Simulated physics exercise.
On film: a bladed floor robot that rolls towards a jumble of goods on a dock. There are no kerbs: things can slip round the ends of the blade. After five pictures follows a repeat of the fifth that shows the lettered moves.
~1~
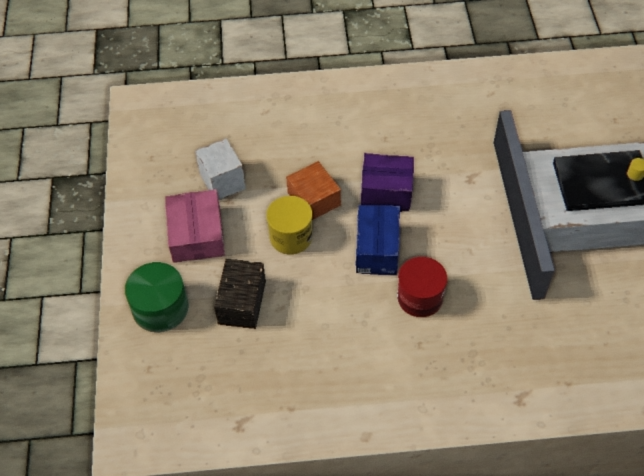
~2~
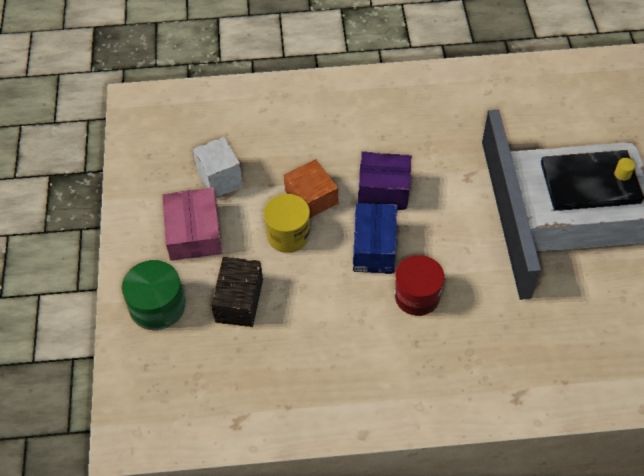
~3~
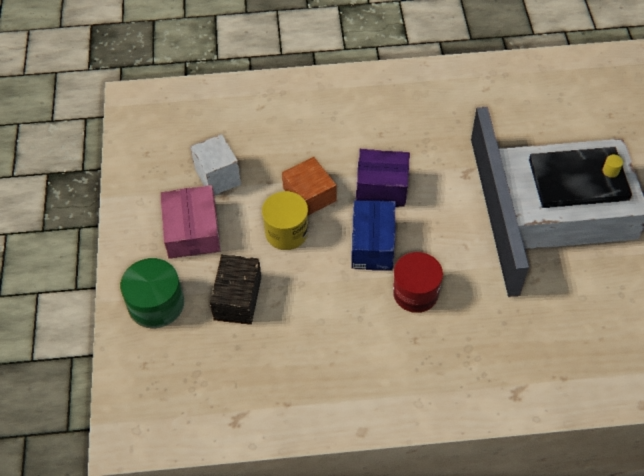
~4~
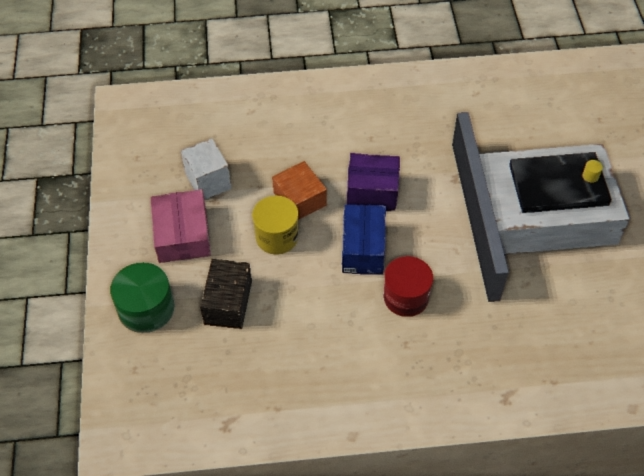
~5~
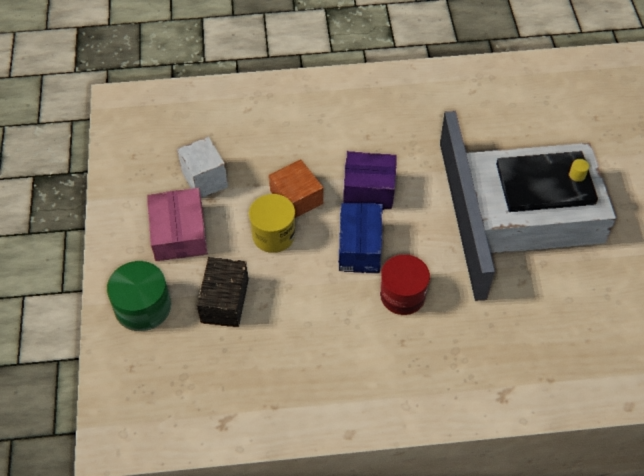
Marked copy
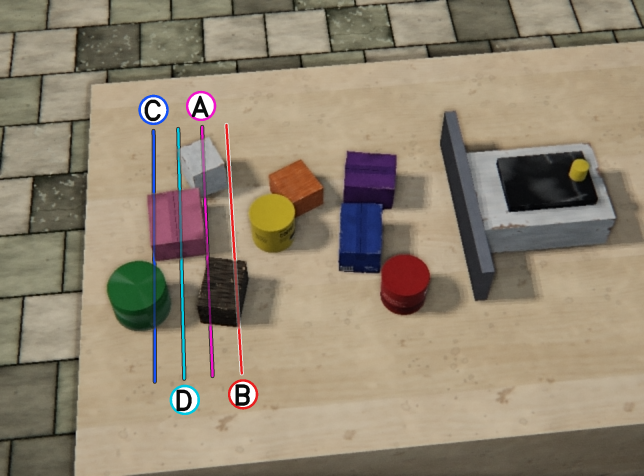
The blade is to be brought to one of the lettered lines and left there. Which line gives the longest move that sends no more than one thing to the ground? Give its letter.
A is the last line within the limit.
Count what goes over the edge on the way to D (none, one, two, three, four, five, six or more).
Two.
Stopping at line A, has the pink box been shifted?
Yes.
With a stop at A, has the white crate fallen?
By then, no.
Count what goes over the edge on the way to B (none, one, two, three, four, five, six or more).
In all, none.
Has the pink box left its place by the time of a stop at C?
Yes.
On the marked copy, A at (207, 241); B at (233, 238); C at (154, 245); D at (181, 243).
With A. Early on, robot (447, 189); red pail (356, 290); orange crate (289, 189).
Further on, robot (354, 197); pink box (161, 227); white crate (175, 166).
At the end, robot (281, 203); pink box (88, 238); green canister (92, 297); none fallen.
As for the rest, B is within the limit but short; C drops three; D drops two.
